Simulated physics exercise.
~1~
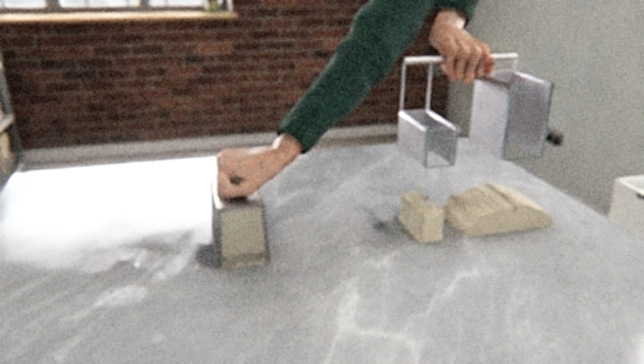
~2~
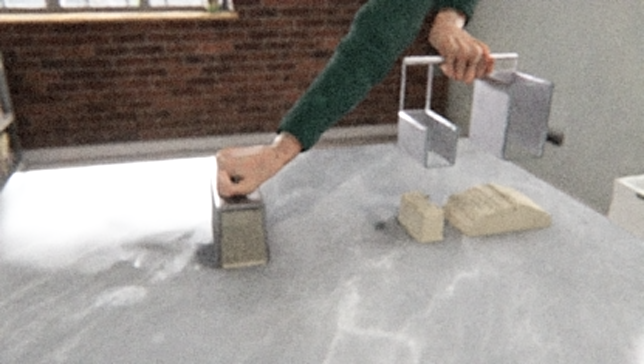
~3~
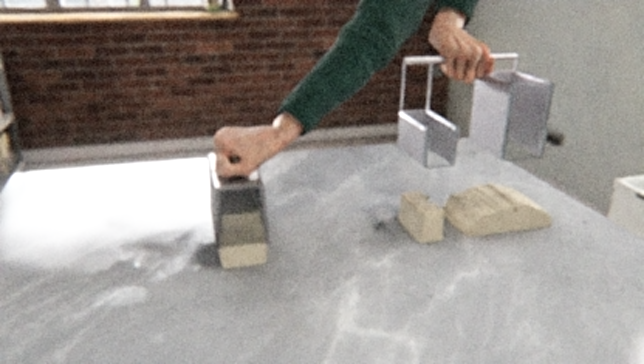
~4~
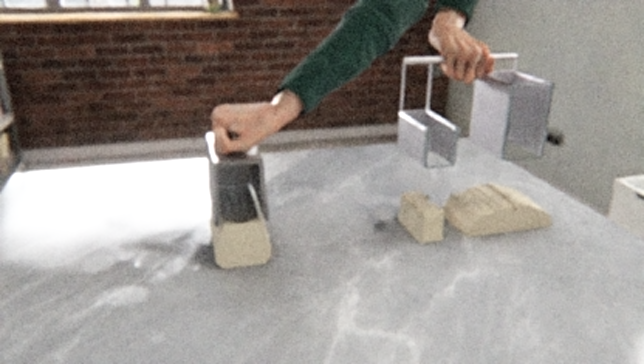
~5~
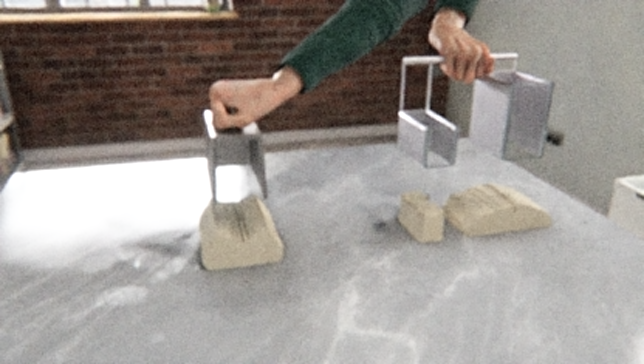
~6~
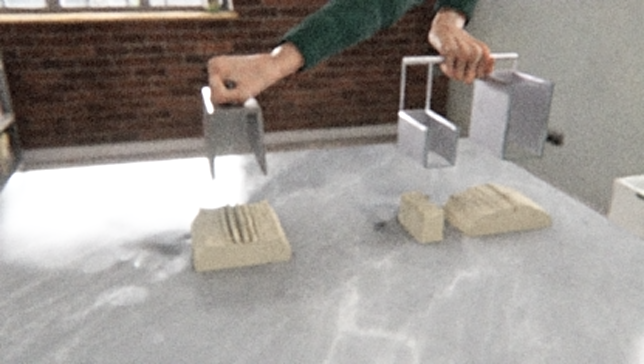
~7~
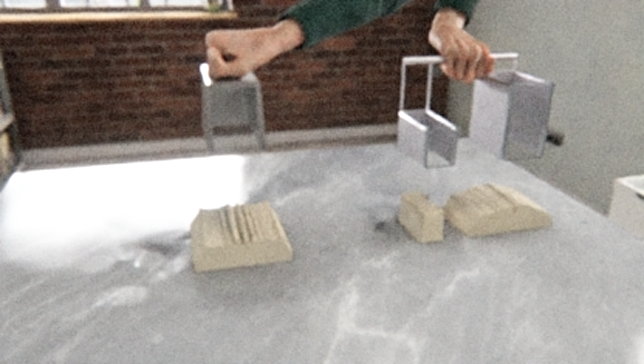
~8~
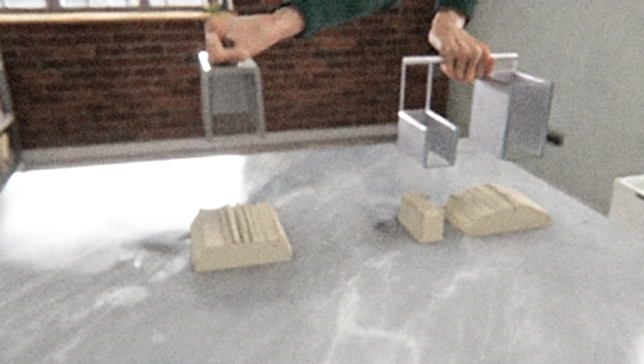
A hand lifts an open metal tin straight up off a grey marbled table, leaving pale flour that slumps and spreads into a low, ridged block, while another hand holds metal frame-like holders beside two pale pieces, and the tin ends raised well clear.
